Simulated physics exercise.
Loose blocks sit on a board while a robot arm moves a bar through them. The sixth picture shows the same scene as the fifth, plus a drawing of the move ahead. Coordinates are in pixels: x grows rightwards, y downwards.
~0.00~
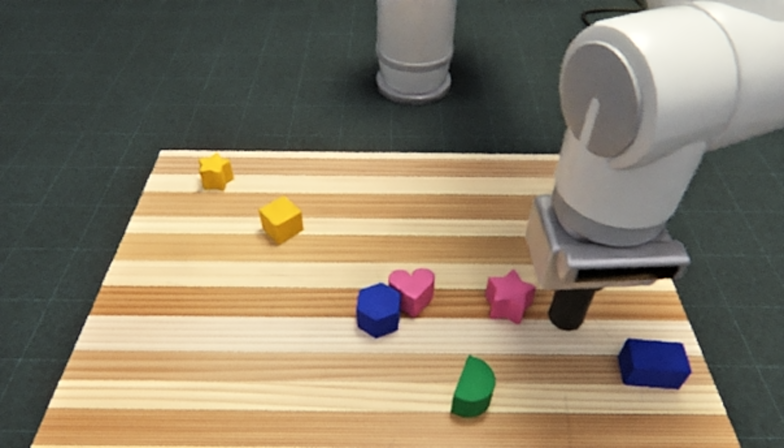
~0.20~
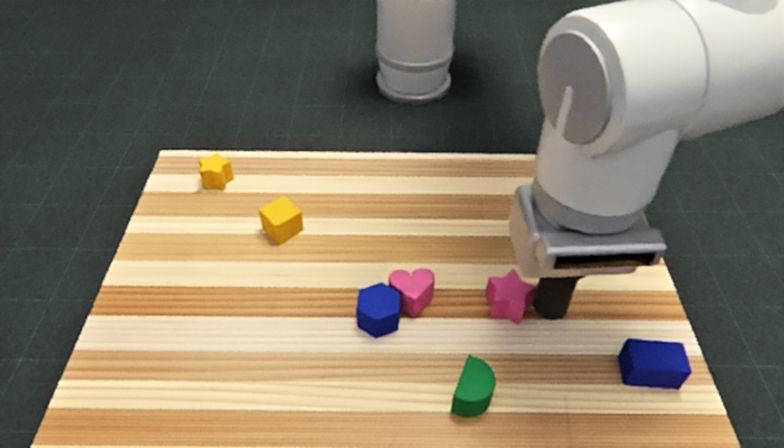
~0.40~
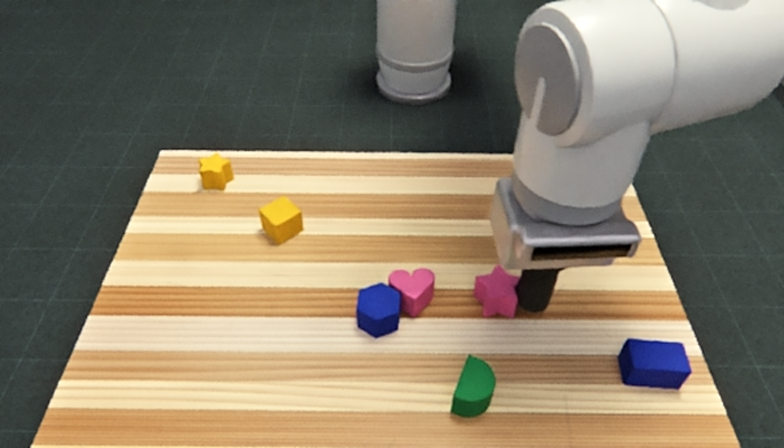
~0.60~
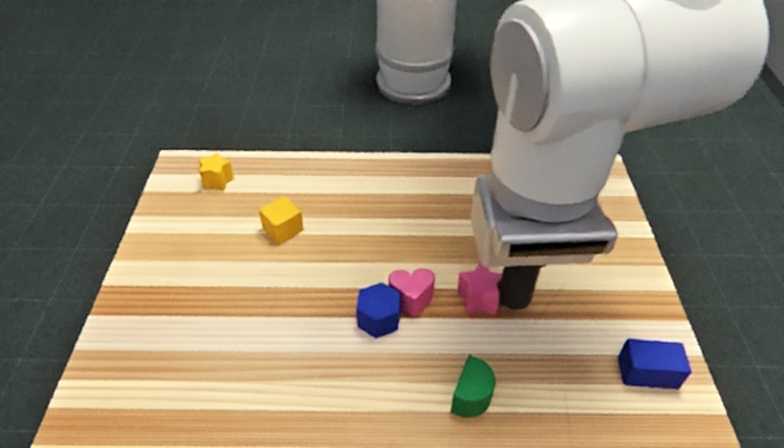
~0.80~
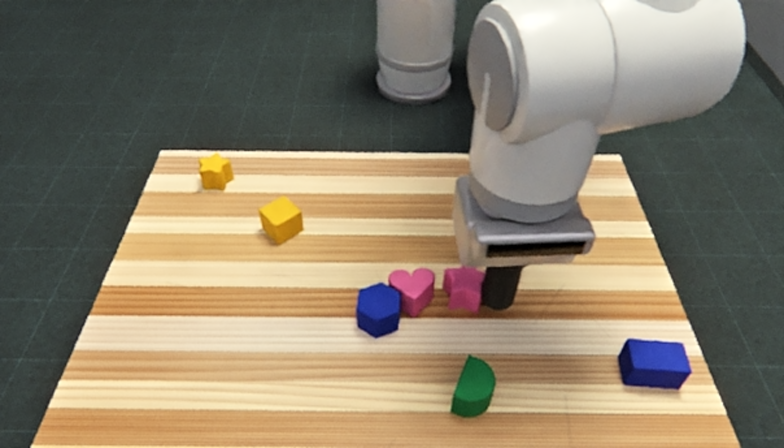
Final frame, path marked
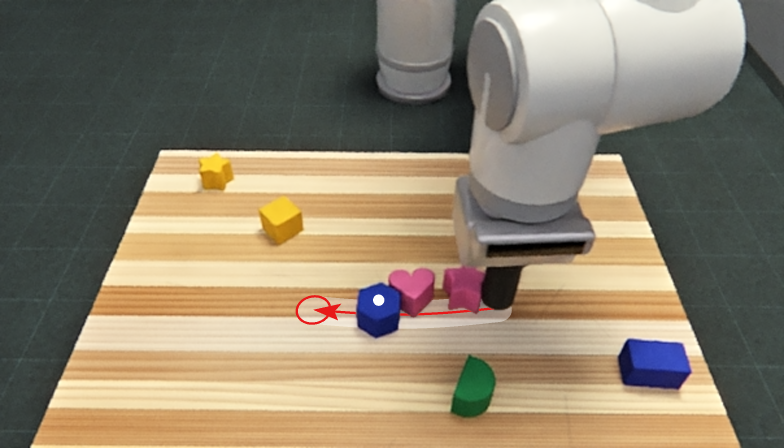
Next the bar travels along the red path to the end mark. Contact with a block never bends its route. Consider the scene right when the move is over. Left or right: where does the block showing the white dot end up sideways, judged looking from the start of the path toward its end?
Slides left.
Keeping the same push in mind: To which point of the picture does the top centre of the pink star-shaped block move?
I'd expect the centre of its top face to be at (430, 268).
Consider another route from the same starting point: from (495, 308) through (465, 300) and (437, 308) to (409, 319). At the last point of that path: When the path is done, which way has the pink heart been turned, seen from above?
Spins counterclockwise.
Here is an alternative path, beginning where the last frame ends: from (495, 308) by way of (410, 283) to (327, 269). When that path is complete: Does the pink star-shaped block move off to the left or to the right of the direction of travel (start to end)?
Towards the right-hand side.
The line goes from (495, 308) by way of (405, 314) to (313, 310); the dot is on the blue six-sided block.
What follows on the original path. One third of the way, bar at (436, 302); pink heart at (391, 268), turned 40° anticlockwise; pink star-shaped block at (432, 268), turned 55° clockwise.
Two thirds of the way, bar at (373, 303); blue six-sided block at (336, 307), turned 30° anticlockwise; pink heart at (391, 267), turned 45° anticlockwise; pink star-shaped block at (430, 268), turned 70° clockwise.
At the end, bar at (312, 299); blue six-sided block at (286, 319), turned 70° anticlockwise; pink heart at (391, 267), turned 45° anticlockwise; pink star-shaped block at (430, 268), turned 70° clockwise; green half-round block unmoved.
